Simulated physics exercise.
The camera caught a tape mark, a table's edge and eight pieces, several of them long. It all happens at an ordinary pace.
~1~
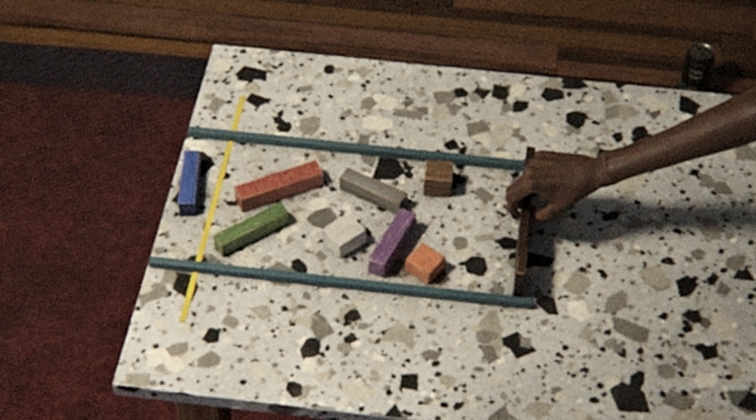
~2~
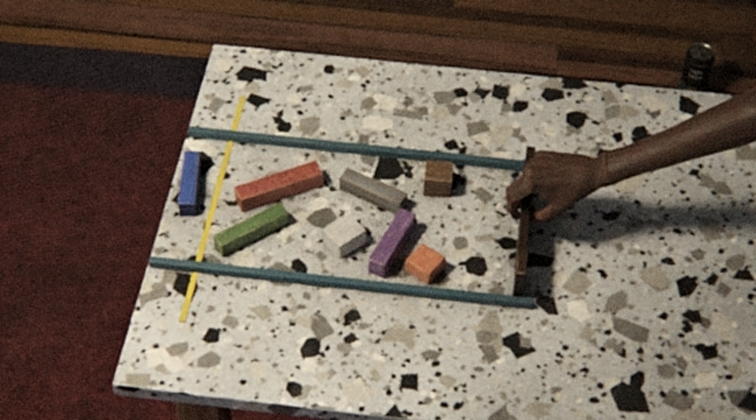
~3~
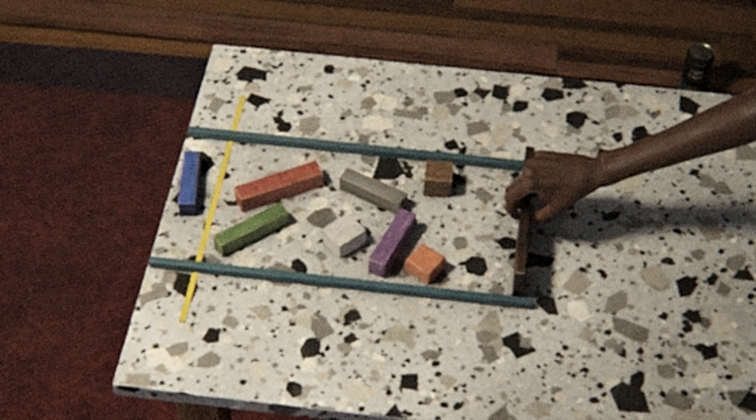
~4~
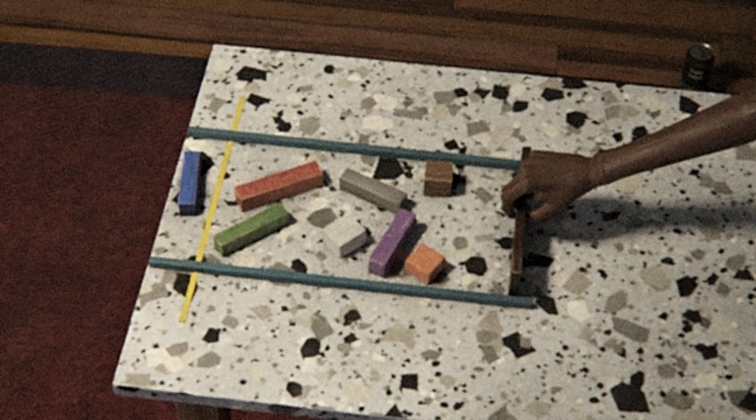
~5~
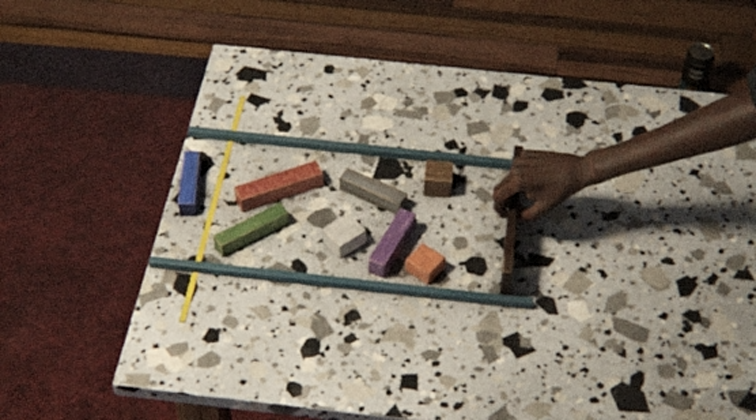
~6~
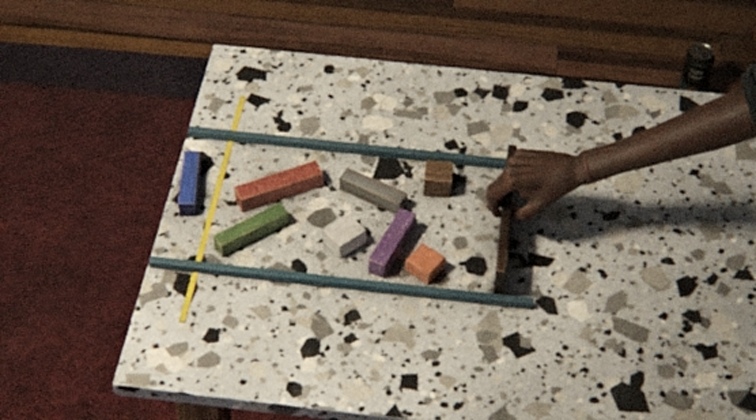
A hand holding a dark board upright between two teal strips slid it slightly to the left across the speckled tabletop, while the colored blocks and sticks lying ahead of it stayed still.
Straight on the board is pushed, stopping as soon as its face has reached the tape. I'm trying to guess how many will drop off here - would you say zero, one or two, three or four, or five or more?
Turns out three or four get pushed past the edge and drop.
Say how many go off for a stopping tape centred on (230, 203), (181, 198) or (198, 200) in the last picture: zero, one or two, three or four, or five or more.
Number fallen at each tape, in order - one or two, five or over, three to four.
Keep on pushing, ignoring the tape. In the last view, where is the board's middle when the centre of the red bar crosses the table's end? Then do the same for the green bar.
For the red bar, about (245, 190); for the green bar, about (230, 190).
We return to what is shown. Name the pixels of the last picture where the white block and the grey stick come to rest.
The white block at (179, 195), the grey stick at (192, 170).
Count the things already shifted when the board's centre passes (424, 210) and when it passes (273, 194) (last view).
3 by the first point, 8 by the second.
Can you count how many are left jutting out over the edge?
Overhang count: 3.
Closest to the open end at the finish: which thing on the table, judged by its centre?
It is the white block.
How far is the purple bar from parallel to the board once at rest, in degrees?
The angle is some 35°.
Early on, none off yet; blue stick at rest near (190, 183); green bar at rest near (252, 230); red bar moving near (275, 183).
Finally, the number that fall off is three or four; lost, red bar, green bar and blue stick.
